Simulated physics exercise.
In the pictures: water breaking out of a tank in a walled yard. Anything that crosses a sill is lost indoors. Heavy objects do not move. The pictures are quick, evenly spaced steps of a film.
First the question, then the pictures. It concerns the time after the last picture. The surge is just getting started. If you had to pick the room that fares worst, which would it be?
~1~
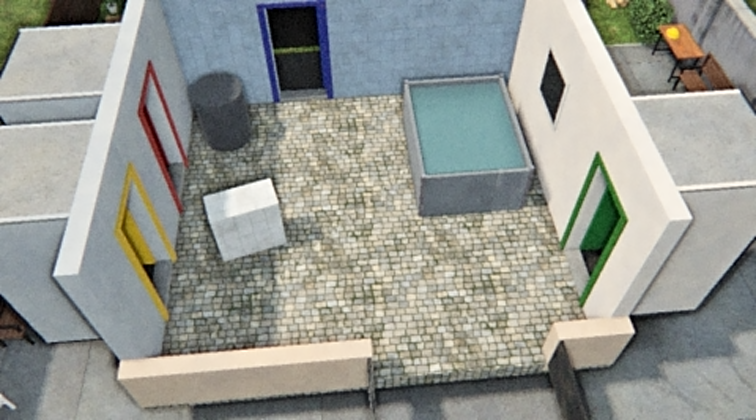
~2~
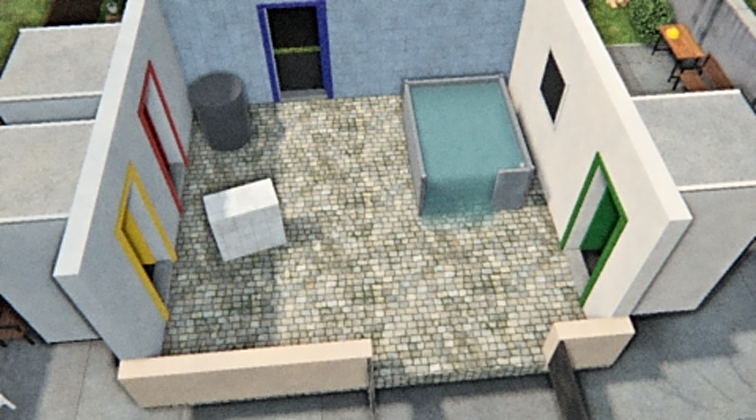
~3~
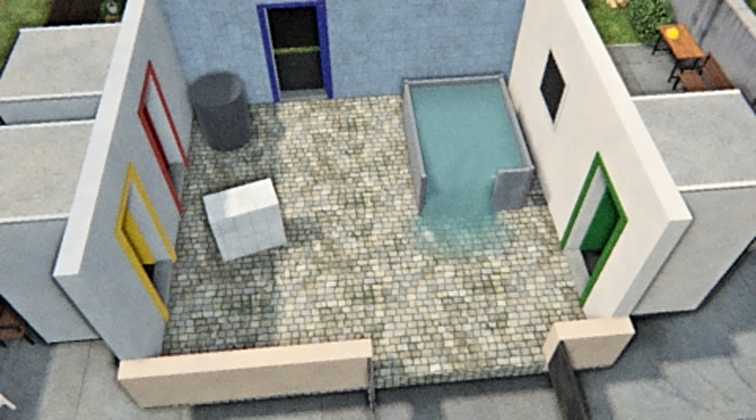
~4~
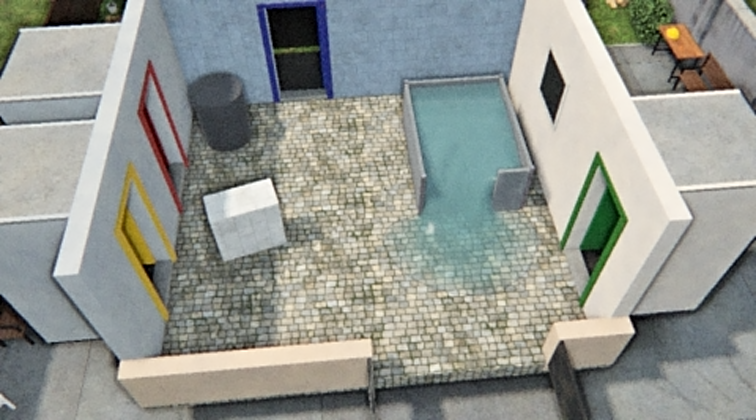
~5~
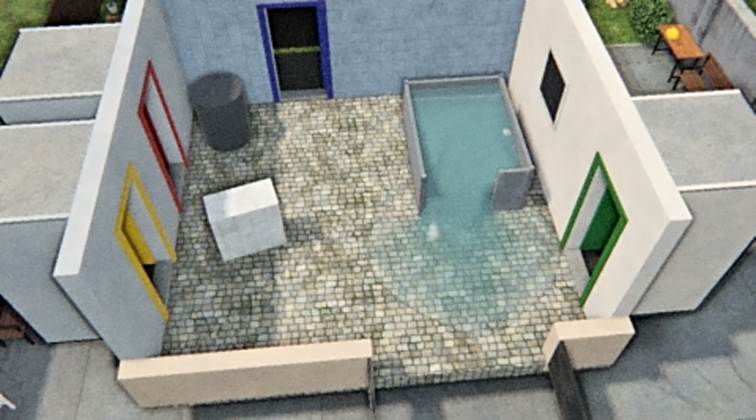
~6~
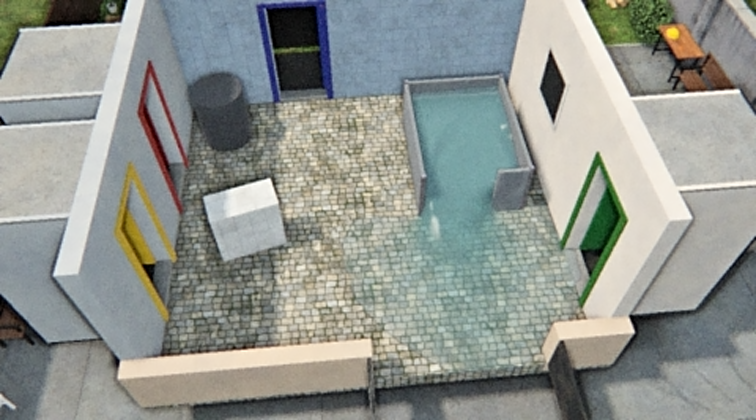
I would pick the green room.
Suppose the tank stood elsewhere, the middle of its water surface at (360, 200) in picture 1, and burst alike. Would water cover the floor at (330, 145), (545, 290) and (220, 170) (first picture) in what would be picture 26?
Point by point, the spots are not hit, hit and hit.
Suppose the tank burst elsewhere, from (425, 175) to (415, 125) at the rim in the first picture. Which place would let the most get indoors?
Most of it gets in at the door marked red.
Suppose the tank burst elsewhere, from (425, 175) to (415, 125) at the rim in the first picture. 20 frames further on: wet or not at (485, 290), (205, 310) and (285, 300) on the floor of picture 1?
Going through them one by one, I'd call them spared, sodden and sodden.
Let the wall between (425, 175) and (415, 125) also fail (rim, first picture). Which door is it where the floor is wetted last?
Last of all, the green door.
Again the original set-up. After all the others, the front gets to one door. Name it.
The blue door.
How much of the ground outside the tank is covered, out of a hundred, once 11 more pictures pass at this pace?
Around 40 percent.
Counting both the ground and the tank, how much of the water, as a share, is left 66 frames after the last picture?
Roughly 34 out of every hundred parts.
A moment on, water covers 35 % of the floor; yellow door not reached, blue door not reached, red door not reached, green door a trickle in.
Next, water covers 40 % of the floor; yellow door not reached, blue door not reached, red door not reached, green door some in.
Then, water covers 45 % of the floor; yellow door wet at the sill, nothing in, blue door not reached, red door not reached, green door a lot in.
Later, water covers 65 % of the floor; yellow door a trickle in, blue door not reached, red door wet at the sill, nothing in, green door a lot in.
In the end, water covers 90 % of the floor; yellow door a trickle in, blue door wet at the sill, nothing in, red door wet at the sill, nothing in, green door a lot in; the green door has let in the most.
